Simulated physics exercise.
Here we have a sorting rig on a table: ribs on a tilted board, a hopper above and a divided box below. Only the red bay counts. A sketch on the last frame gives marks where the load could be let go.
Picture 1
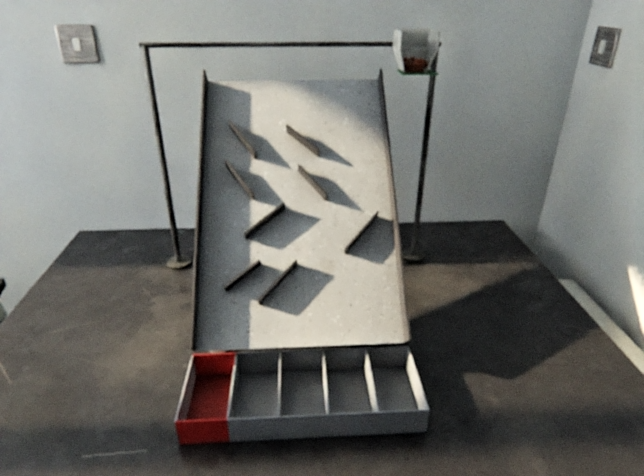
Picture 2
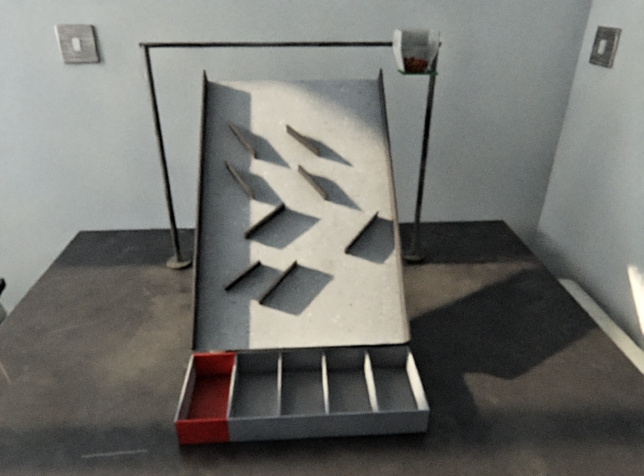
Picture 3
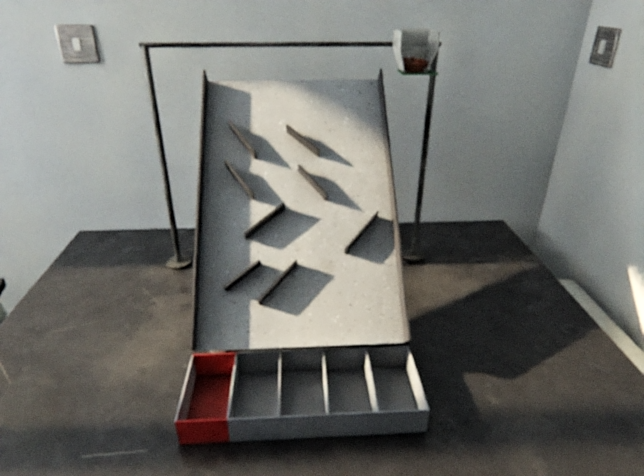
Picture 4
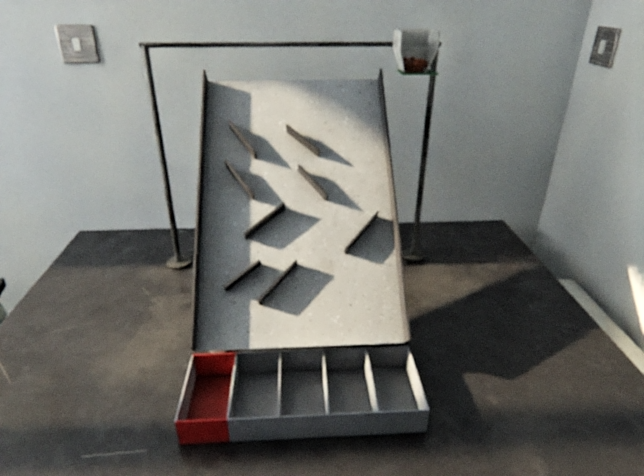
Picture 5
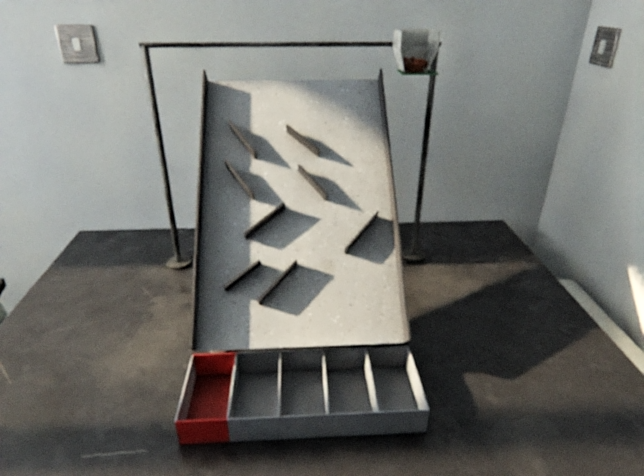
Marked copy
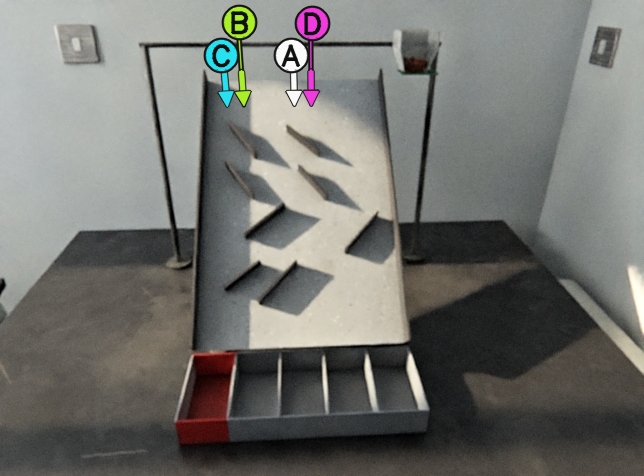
On a dark tabletop, a tilted board with small angled ribs stood beneath a little hopper at the upper right, above a divided box with a red bay at its left end, and nothing visibly moved.
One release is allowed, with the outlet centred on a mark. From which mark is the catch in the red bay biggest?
Take C.
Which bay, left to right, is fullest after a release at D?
The third from the left.
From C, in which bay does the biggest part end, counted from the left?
The first.
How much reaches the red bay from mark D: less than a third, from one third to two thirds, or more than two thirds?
It is less than a third.
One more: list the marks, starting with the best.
Best to worst: C, B, A, D.
On the marked copy, mark A meets the board at (294, 100); mark B meets the board at (243, 100); mark C meets the board at (226, 101); mark D meets the board at (311, 100).
With A, close to a third in the red bay, close to two thirds in other bays.
With B, close to two thirds in the red bay, close to a third in other bays, only a few outside the box.
With C, the bulk in the red bay, a small share in other bays, only a few outside the box.
With D, only a few in the red bay, all but a few in other bays, only a few outside the box.
